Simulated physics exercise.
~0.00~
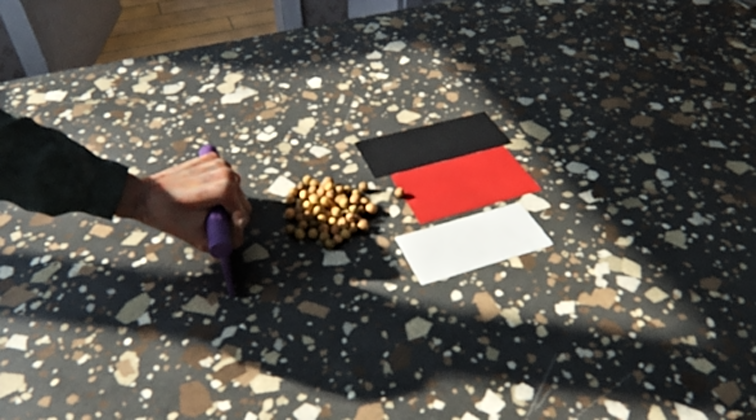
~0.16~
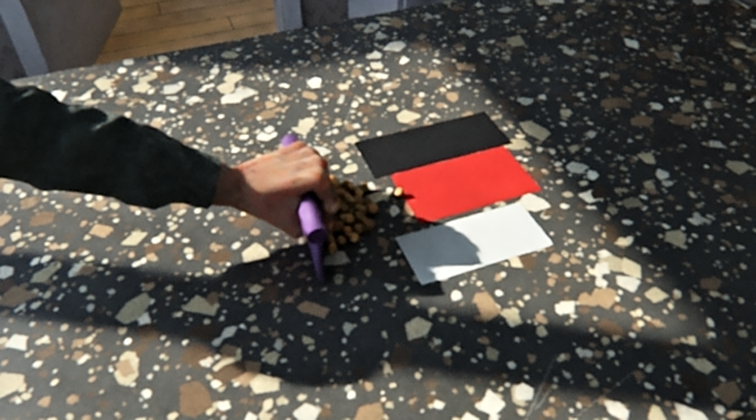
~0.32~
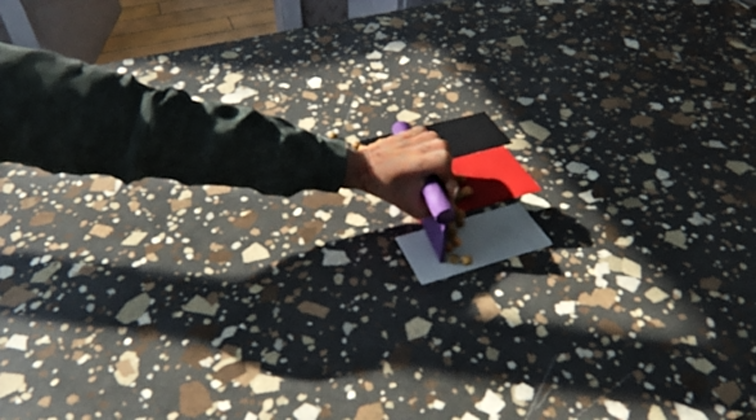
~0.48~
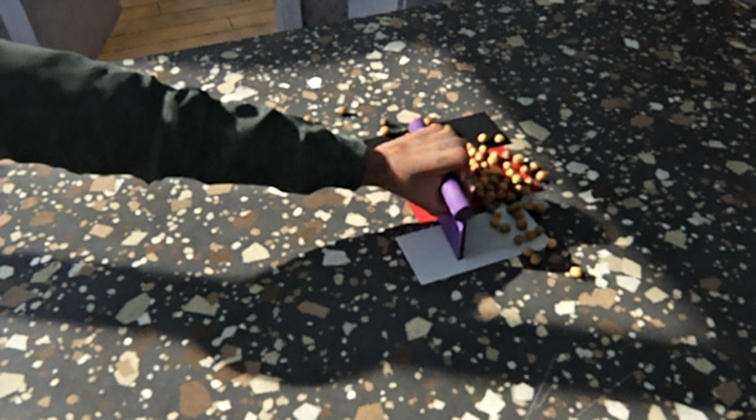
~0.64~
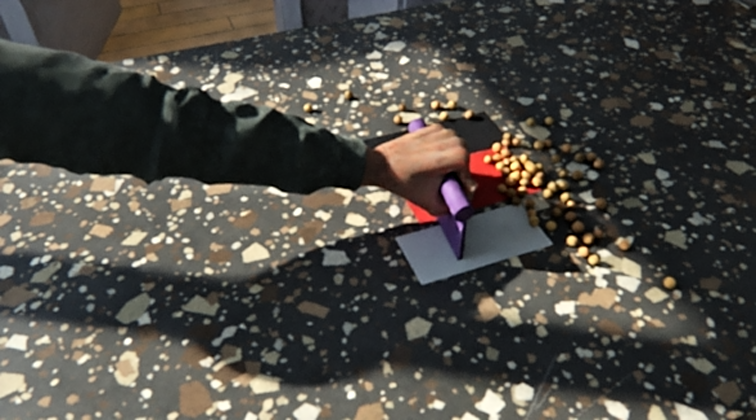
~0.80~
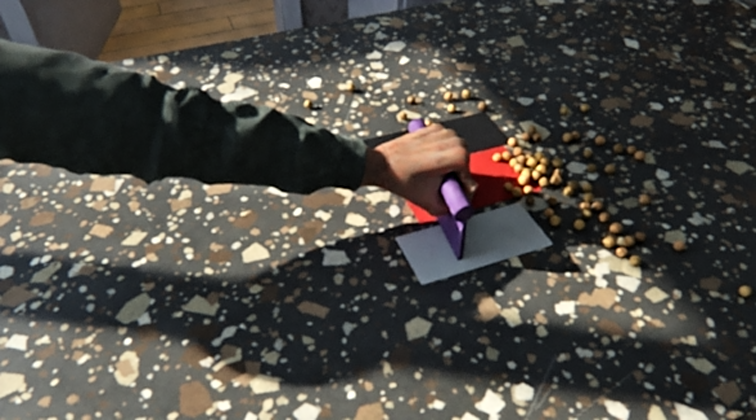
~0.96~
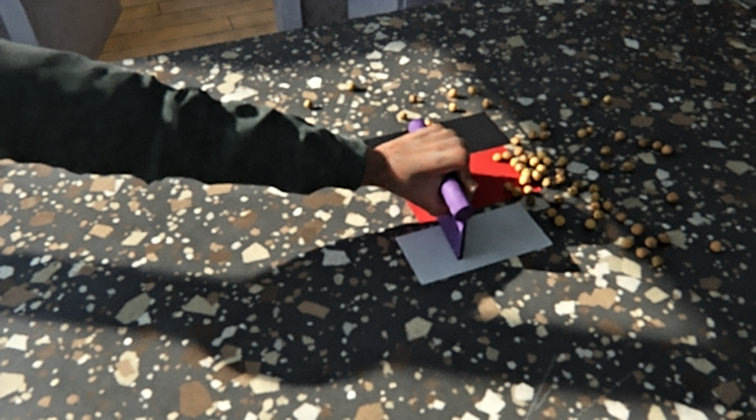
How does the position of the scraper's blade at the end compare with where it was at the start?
At the start the blade stood on the bare speckled table to the left of the bead pile. By the end it was farther right, resting over the mats.
A hand pushed a pile of small wooden beads rightward with a purple scraper, sweeping them across black, red and white mats on a speckled table. The scraper stopped on the mats while the beads scattered onward, most ending up off the mats.
